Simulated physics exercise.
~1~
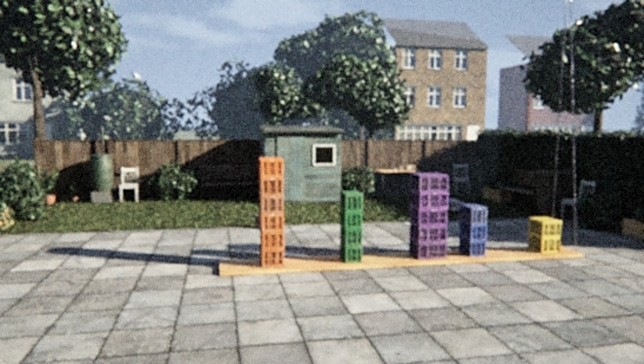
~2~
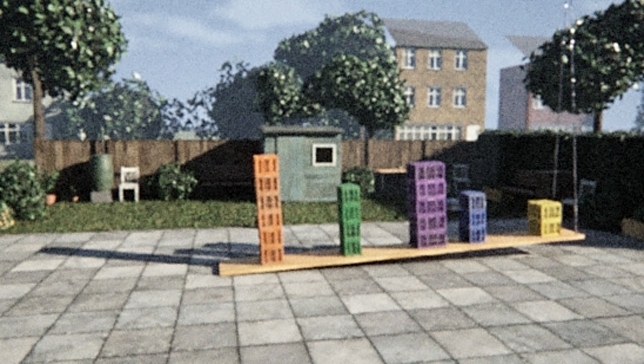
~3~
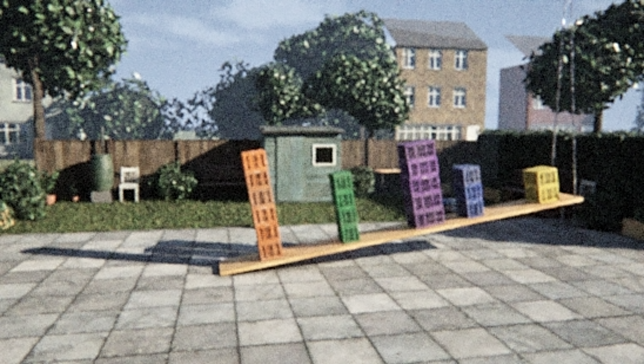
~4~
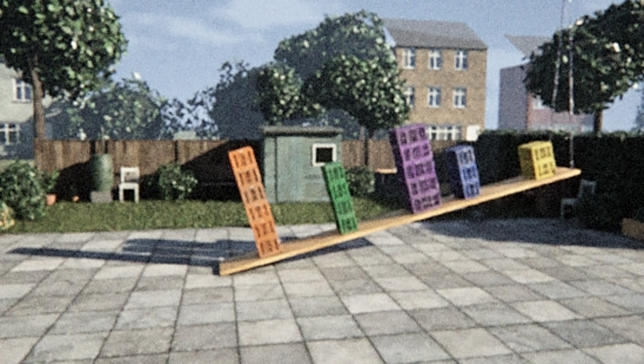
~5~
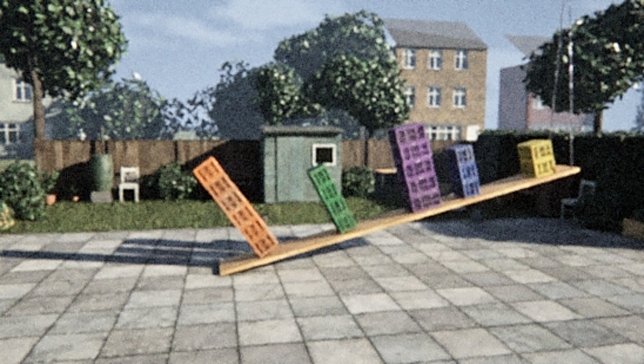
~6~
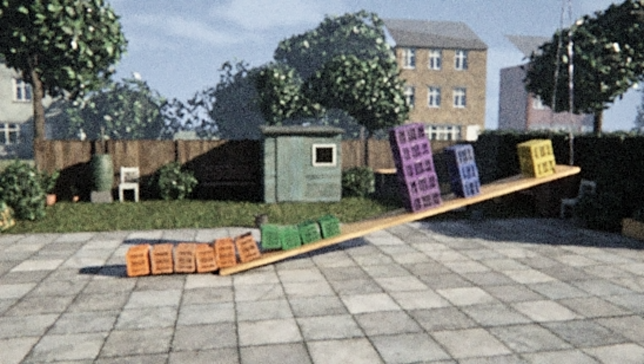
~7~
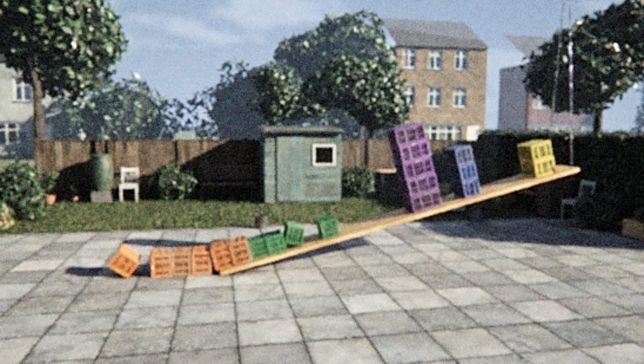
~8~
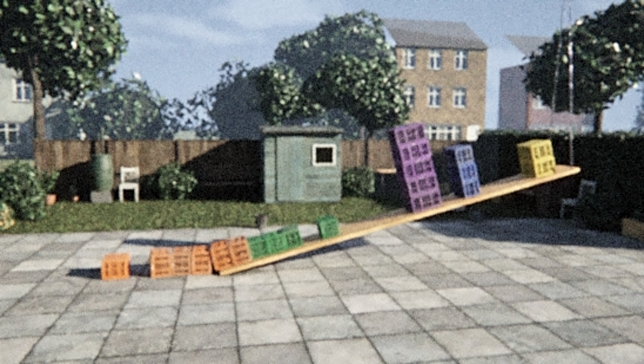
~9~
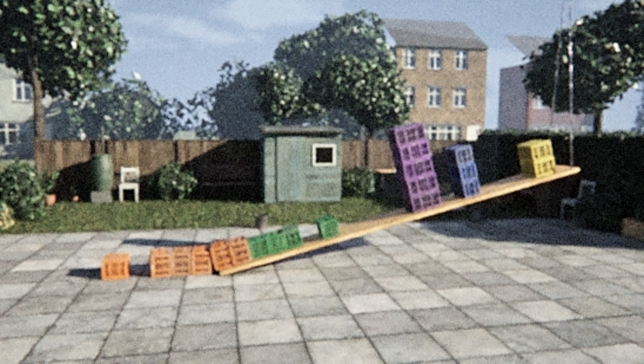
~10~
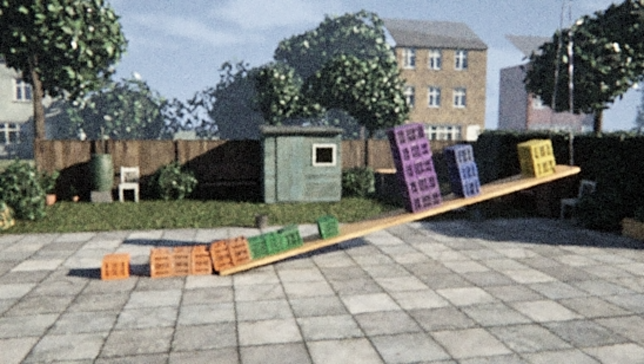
In a paved garden with a green shed, a wooden fence, trees and houses behind, a still view faces a long flat plank holding five stacks of crates. From left to right they are orange, green, purple, blue and yellow, with orange the tallest and yellow the shortest. The plank's right end rises, and every stack leans left with it. Once the slope stops growing, the orange and green stacks topple left, and their crates spill down the plank, some orange ones landing on the paving. One orange crate rolls further left and settles, while the purple, blue and yellow stacks stay standing, tilted.
